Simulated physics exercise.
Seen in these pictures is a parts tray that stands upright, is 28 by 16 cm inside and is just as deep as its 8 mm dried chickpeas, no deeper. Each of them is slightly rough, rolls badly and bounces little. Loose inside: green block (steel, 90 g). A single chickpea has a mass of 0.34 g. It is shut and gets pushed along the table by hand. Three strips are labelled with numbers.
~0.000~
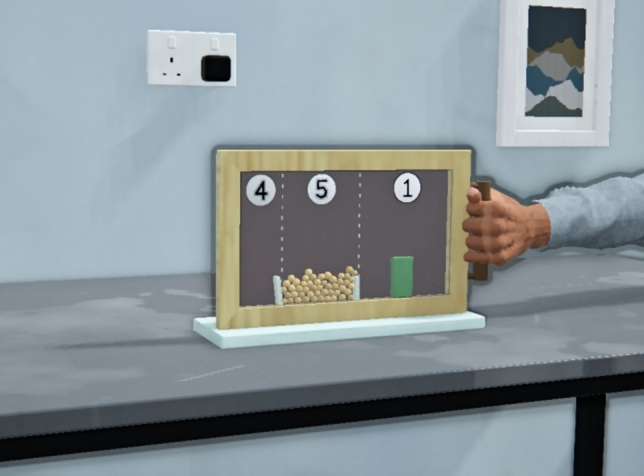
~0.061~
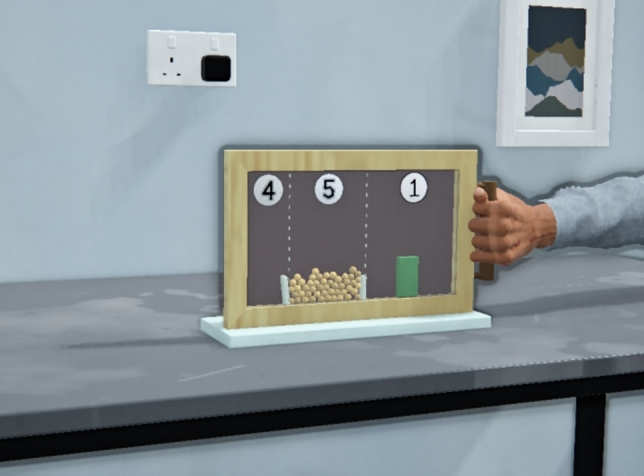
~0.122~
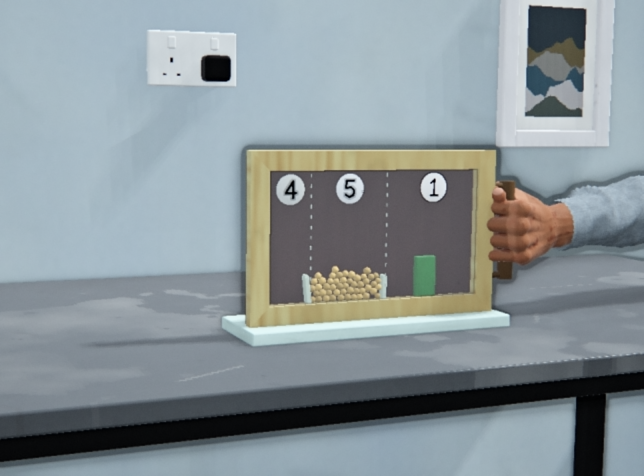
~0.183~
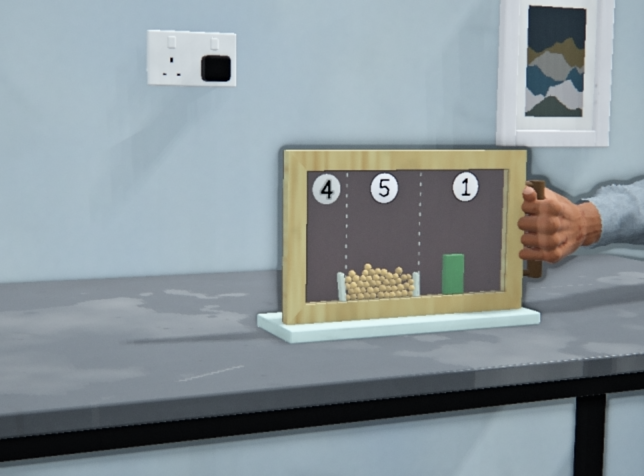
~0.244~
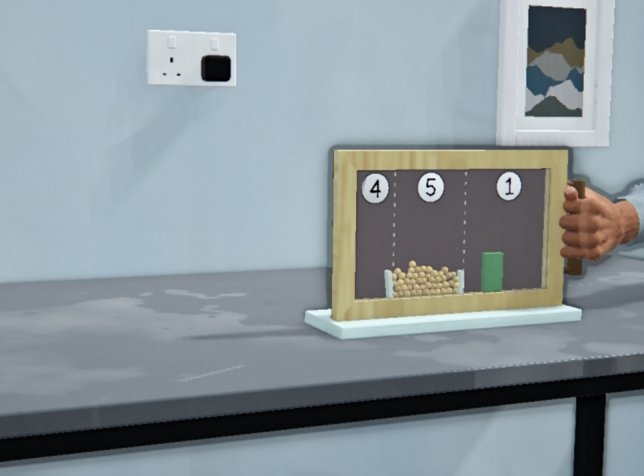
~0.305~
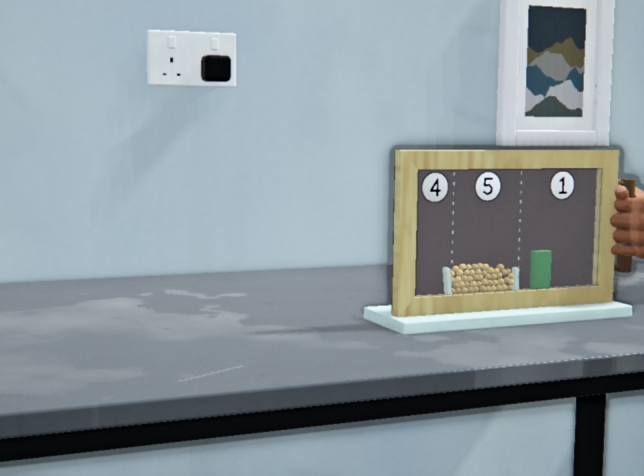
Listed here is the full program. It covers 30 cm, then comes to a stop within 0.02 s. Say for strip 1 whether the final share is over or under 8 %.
Strip 1: Over 8 %.
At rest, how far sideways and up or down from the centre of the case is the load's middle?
Left: About 2 cm; below: About 6 cm.
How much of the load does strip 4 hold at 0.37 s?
0 percent.
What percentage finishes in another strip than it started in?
About 15 %.
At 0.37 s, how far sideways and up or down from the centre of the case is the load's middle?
Position estimate: Left 3 cm, below 6 cm.
By 0.37 s, it is 30 cm to the right; the chickpeas' middle is 3 cm left of and 6 cm below the centre; no. 5, 100 %.
By 0.47 s, it is 30 cm to the right; the chickpeas' middle is 2 cm left of and 6 cm below the centre; no. 1, 15 %, no. 5, 85 %.
By 0.62 s, it is 30 cm to the right; the chickpeas' middle is 2 cm left of and 6 cm below the centre; no. 1, 15 %, no. 5, 85 %.
At rest by 1.2 s, it is 30 cm to the right; no. 1, 15 %, no. 4, 0 %, no. 5, 85 %.
